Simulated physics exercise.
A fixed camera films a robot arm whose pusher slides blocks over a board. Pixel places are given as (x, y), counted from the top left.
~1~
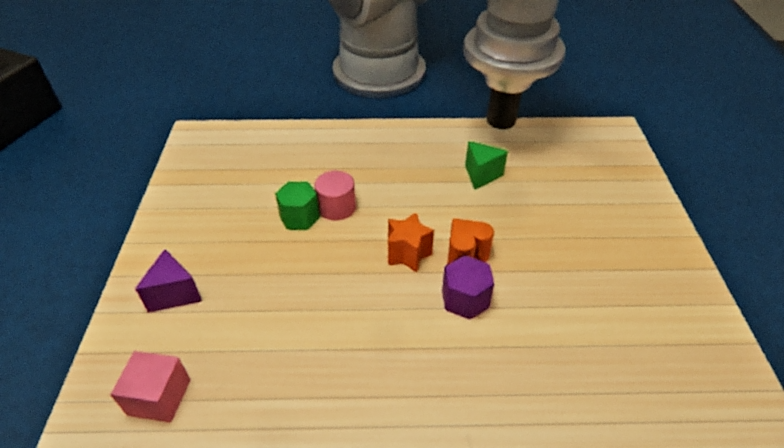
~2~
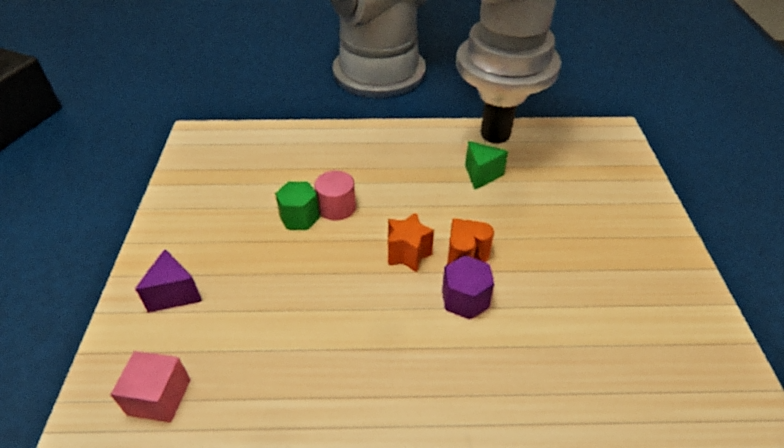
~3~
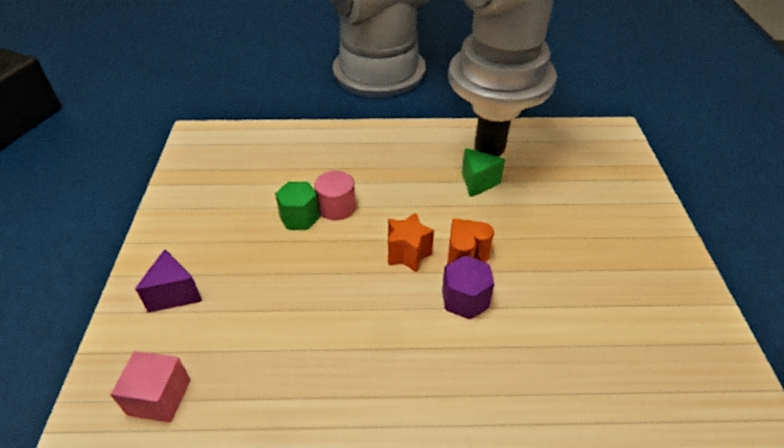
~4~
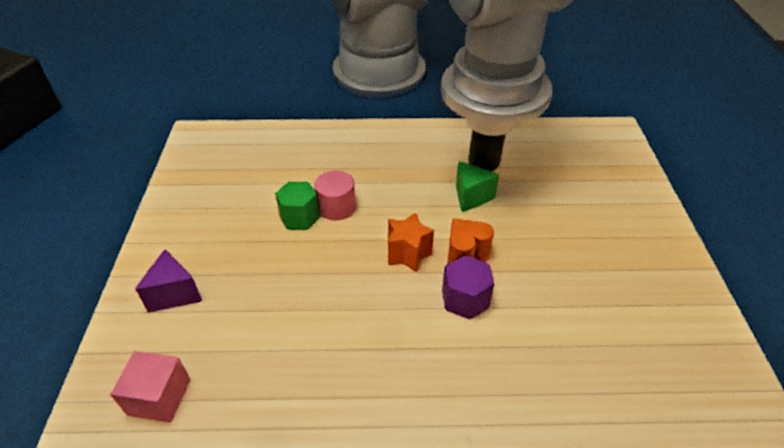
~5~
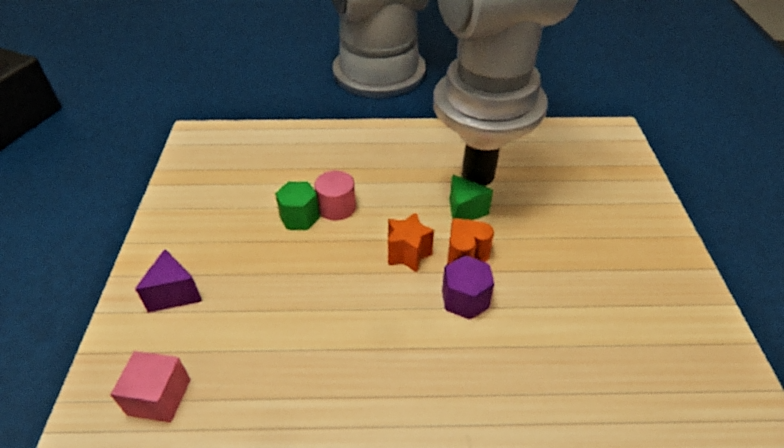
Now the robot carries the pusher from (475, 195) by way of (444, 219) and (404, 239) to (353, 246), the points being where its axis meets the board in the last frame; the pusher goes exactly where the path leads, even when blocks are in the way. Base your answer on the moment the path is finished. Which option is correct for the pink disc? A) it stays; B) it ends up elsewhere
My answer is option A.
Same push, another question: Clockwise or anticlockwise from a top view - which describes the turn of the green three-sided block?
The turn is anti-clockwise.
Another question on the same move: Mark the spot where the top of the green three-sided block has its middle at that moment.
Its top middle will sit at (423, 237).
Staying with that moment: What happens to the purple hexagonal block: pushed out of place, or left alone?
It keeps its spot.
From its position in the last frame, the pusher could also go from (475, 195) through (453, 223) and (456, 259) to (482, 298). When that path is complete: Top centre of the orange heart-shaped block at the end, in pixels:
If I read the scene right, the answer is (527, 282).
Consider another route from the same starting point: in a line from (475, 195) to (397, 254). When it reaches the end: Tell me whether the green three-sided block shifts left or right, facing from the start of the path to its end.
It is displaced to the left.
What follows on the original path. One third of the way, pusher (445, 201); green three-sided block (439, 215), turned 25° anticlockwise.
Two thirds of the way, pusher (404, 221); orange star (387, 246); green three-sided block (423, 236), turned 40° anticlockwise; orange heart-shaped block (471, 235).
At the end, pusher (352, 228); pink disc in place; orange star (373, 251), turned 55° anticlockwise; green three-sided block (423, 237), turned 45° anticlockwise; orange heart-shaped block (471, 235); purple hexagonal block in place.
